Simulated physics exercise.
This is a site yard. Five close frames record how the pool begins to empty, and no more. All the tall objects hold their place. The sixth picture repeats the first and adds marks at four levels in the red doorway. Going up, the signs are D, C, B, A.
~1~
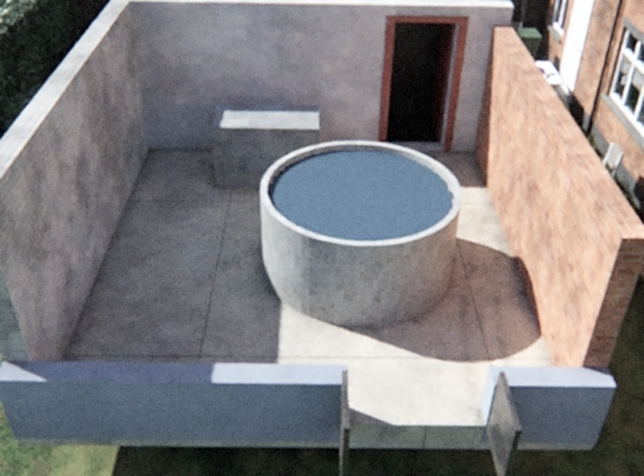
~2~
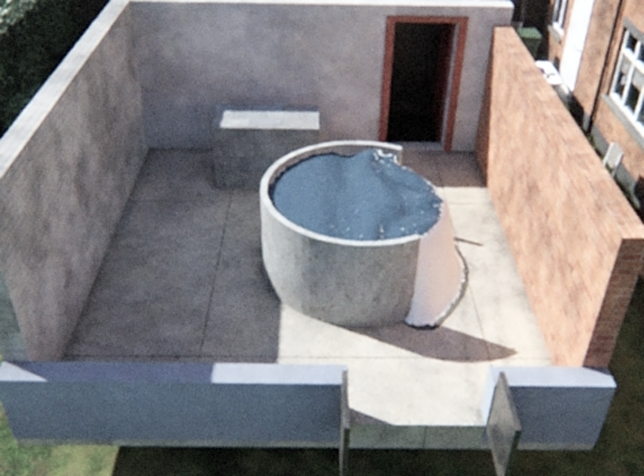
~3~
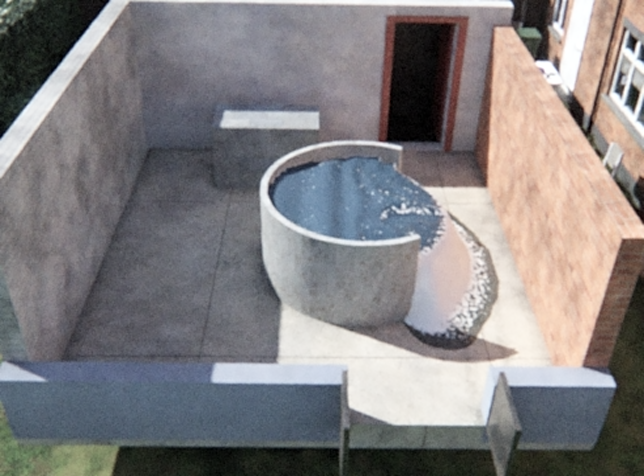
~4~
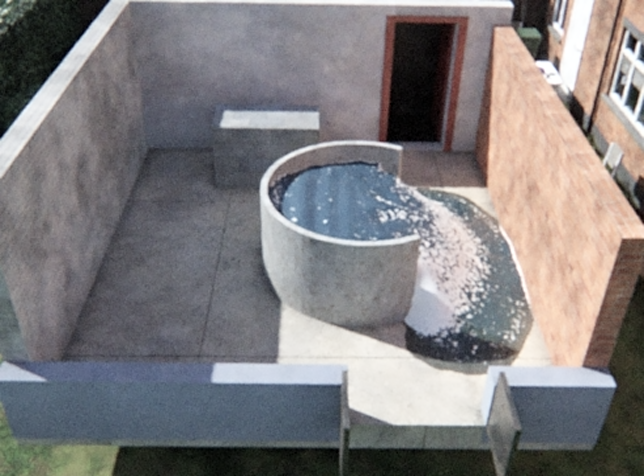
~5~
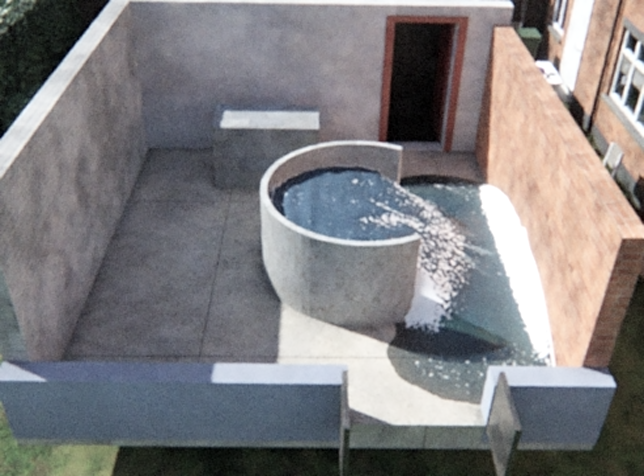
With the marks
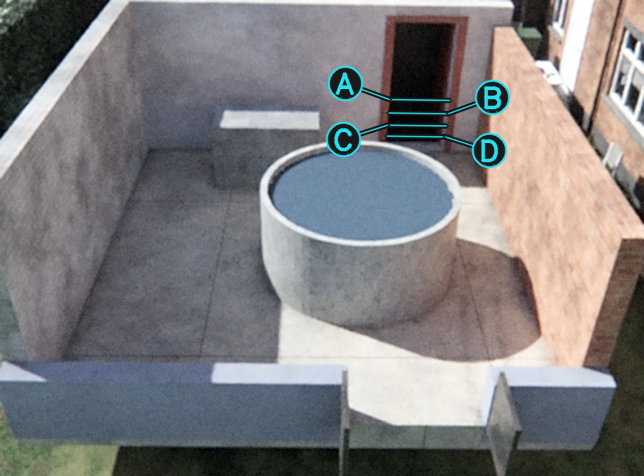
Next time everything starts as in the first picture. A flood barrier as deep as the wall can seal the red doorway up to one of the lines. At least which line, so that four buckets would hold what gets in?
I would pick line C.
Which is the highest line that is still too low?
The answer is D.
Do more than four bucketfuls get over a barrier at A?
No.
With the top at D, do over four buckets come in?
Yes, it does.
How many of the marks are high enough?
Three of the four.
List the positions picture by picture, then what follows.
Water in the pool at rest, its middle at (361, 193); foot of the red doorway at (414, 150); open gate at (419, 361), in the first frame.
Front seen at (419, 324), 3 % of the ground wet, in the second frame.
Front seen at (451, 343), 8 % of the ground wet, in the third frame.
Front seen at (479, 209), 17 % of the ground wet, in the fourth frame.
Front seen at (482, 187), 24 % of the ground wet, in the fifth frame.
On the marked copy, A at (419, 99); B at (418, 113); C at (417, 125); D at (416, 136); from the bottom up D, C, B, A.
Choosing A, nothing gets over.
Choosing B, nothing gets over.
Choosing C, a bucket or two gets in.
Choosing D, about 12 bucketfuls get in.
